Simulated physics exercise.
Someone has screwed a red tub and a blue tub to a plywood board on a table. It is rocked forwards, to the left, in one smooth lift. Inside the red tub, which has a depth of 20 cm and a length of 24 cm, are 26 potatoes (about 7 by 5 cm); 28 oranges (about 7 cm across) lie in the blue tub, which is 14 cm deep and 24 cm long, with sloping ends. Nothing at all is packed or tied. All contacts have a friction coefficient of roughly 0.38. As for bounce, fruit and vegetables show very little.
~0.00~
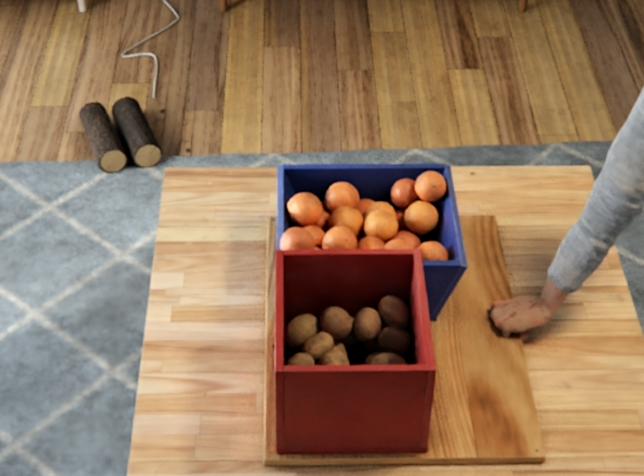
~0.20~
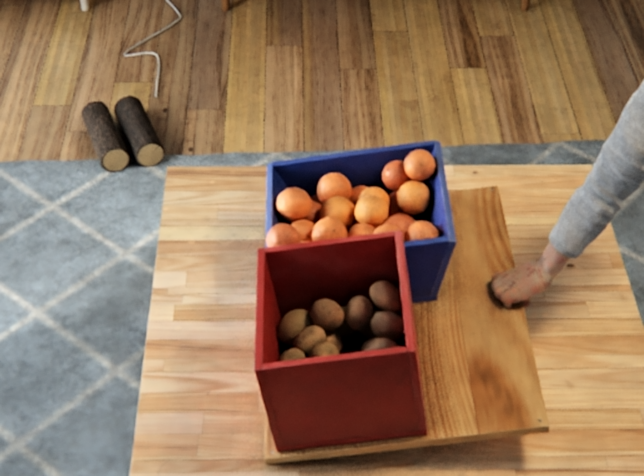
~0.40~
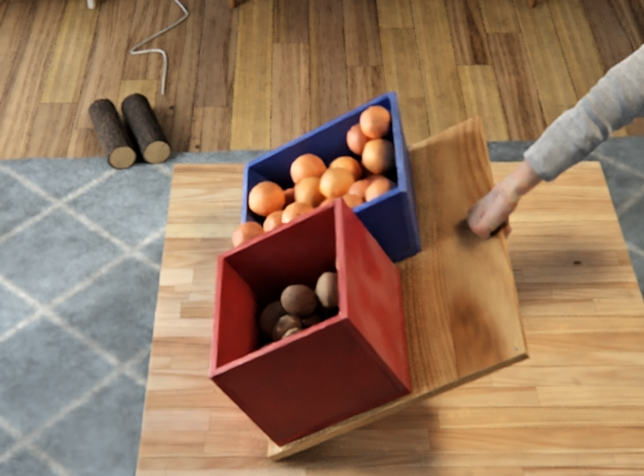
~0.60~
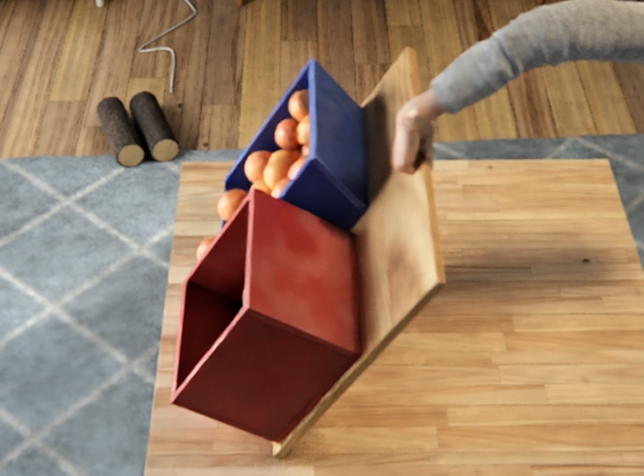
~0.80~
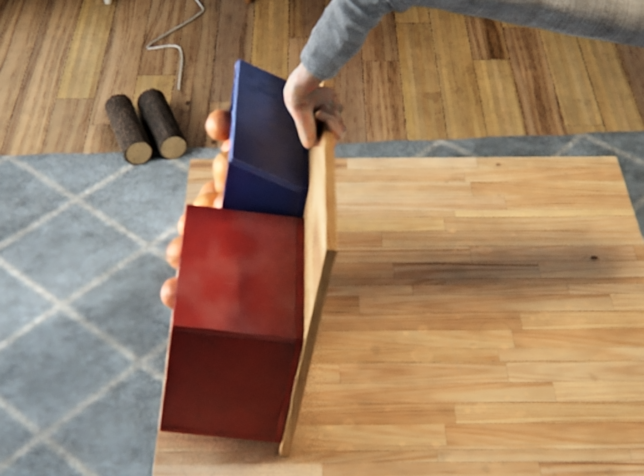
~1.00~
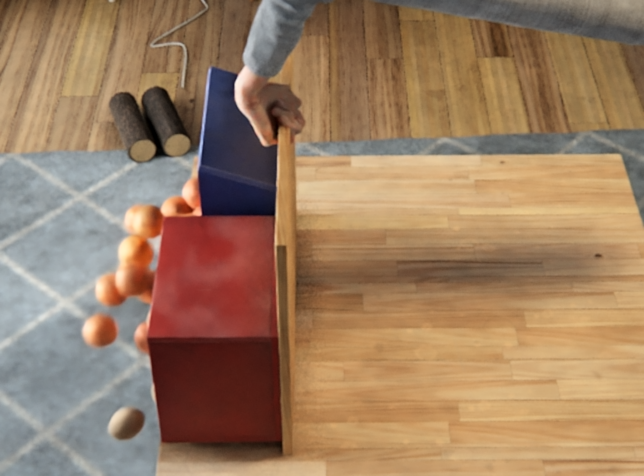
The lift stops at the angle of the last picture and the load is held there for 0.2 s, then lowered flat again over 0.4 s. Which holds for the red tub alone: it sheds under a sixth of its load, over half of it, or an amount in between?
It sheds between a sixth and a half of its load.
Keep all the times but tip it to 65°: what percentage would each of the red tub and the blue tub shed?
In that case the red tub sheds 0 %, while the blue tub sheds 40 %.
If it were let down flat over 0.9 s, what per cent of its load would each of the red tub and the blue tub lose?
Then the red tub sheds 30 %, while the blue tub sheds 100 %.
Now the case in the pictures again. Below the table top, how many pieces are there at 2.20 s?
About 35.
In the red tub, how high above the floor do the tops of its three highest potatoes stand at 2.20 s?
It stands close to 10 cm high.
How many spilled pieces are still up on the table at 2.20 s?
About 1.
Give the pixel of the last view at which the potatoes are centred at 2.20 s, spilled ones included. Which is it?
Around (363, 364).
After 1.19 s, tilt 90°; 4 of 26 out of the red tub and 22 of 28 out of the blue tub.
After 1.43 s, tilt 35°; 8 of 26 out of the red tub and 27 of 28 out of the blue tub.
After 1.77 s, tilt 0°; 8 of 26 out of the red tub and 28 of 28 out of the blue tub.
Outcome (at 2.20 s), 8 of 26 out of the red tub and 28 of 28 out of the blue tub. Asked share, 8 of 26, 31 per cent.
